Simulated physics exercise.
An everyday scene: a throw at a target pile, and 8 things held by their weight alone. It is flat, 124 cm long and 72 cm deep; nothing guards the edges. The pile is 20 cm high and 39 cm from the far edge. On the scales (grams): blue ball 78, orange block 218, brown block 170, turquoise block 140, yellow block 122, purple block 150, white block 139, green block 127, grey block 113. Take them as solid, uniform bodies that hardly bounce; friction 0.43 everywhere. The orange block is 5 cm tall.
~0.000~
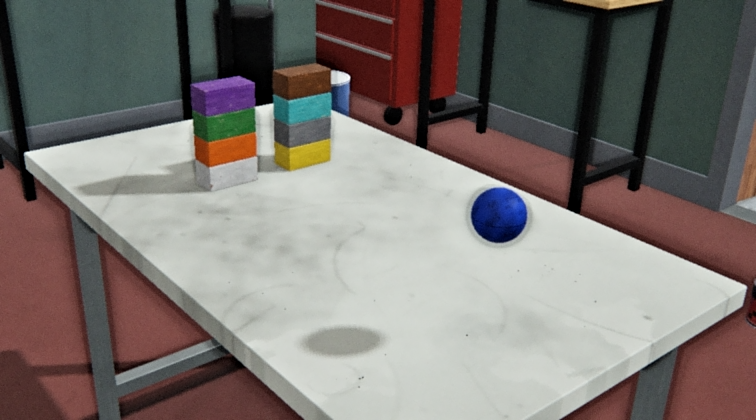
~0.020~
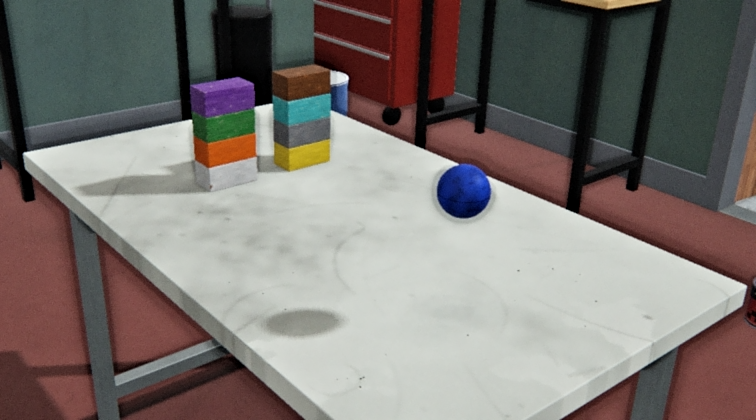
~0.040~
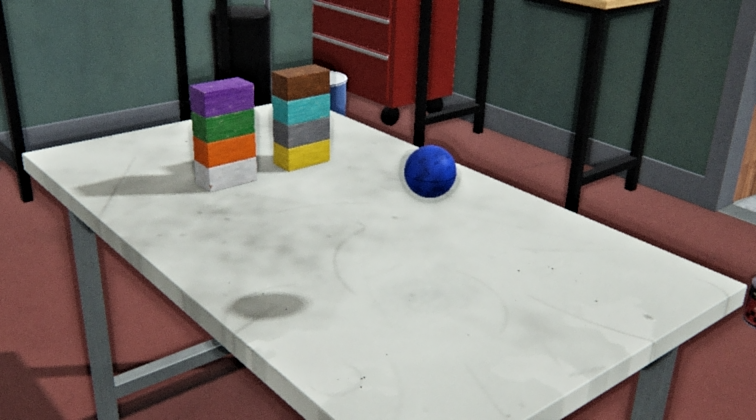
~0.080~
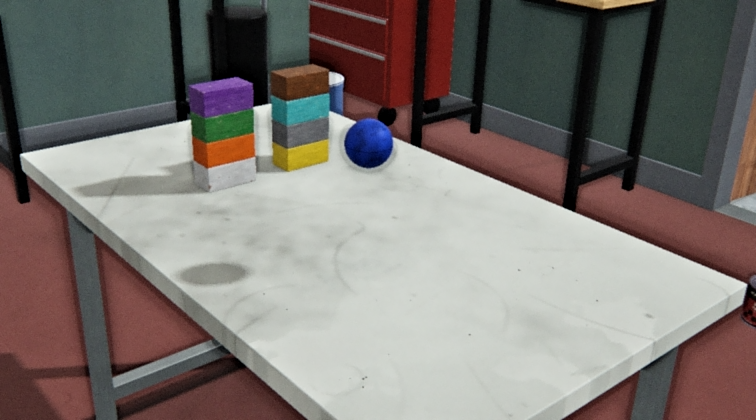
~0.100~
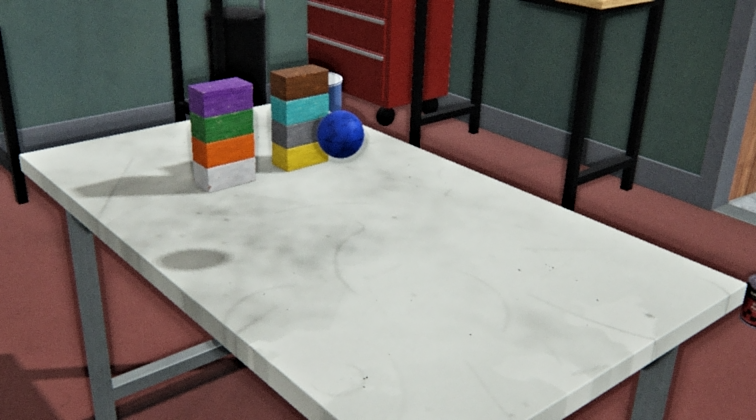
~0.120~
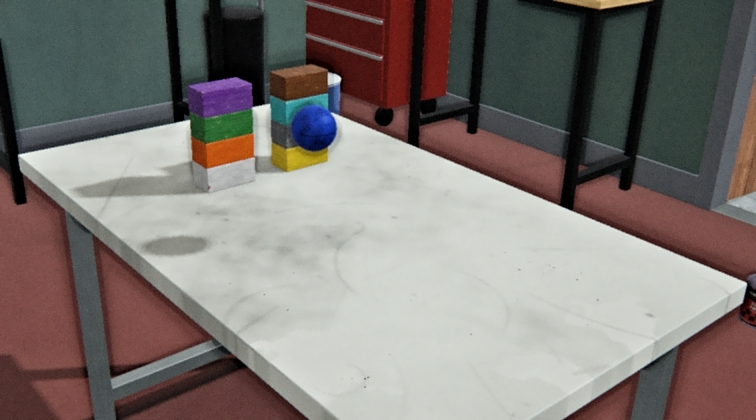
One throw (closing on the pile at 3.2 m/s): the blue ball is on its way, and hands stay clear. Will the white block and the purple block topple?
The white block is still upright, the purple block falls over.
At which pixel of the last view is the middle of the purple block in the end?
Around (125, 166).
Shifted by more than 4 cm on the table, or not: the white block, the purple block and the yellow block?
The white block stays put; the purple block leaves its spot; the yellow block stays put.
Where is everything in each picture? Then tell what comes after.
In the first frame, gap 63 cm; blue ball (500, 215); white block (227, 170); purple block (223, 96).
In the second frame, gap 56 cm; blue ball (464, 192); turquoise block (302, 106).
In the third frame, gap 50 cm; blue ball (430, 172); green block (224, 122).
In the fourth frame, gap 37 cm; blue ball (369, 144); orange block (224, 147).
In the fifth frame, gap 31 cm; blue ball (341, 135); turquoise block (300, 106).
In the sixth frame, gap 24 cm; blue ball (314, 128); white block (224, 171); purple block (220, 97).
By 0.22 s, blue ball near (223, 133); purple block tilted 5° near (218, 95); green block 2 cm from its spot.
By 0.32 s, blue ball near (218, 169); purple block tilted 27° near (205, 95); green block tilted 12°; orange block tilted 5°.
By 0.42 s, blue ball near (215, 184); purple block on its side near (188, 123); green block tilted 53°.
By 0.62 s, blue ball near (213, 185); purple block upside down near (135, 163); green block tilted 37°.
When it is over (1.2 s), lying over on the table, purple block; not toppled but over 4 cm from the start, green block; the other 6 within 4 cm of the start. End places, in pixels of the last picture, white block near (224, 171), purple block near (126, 166).
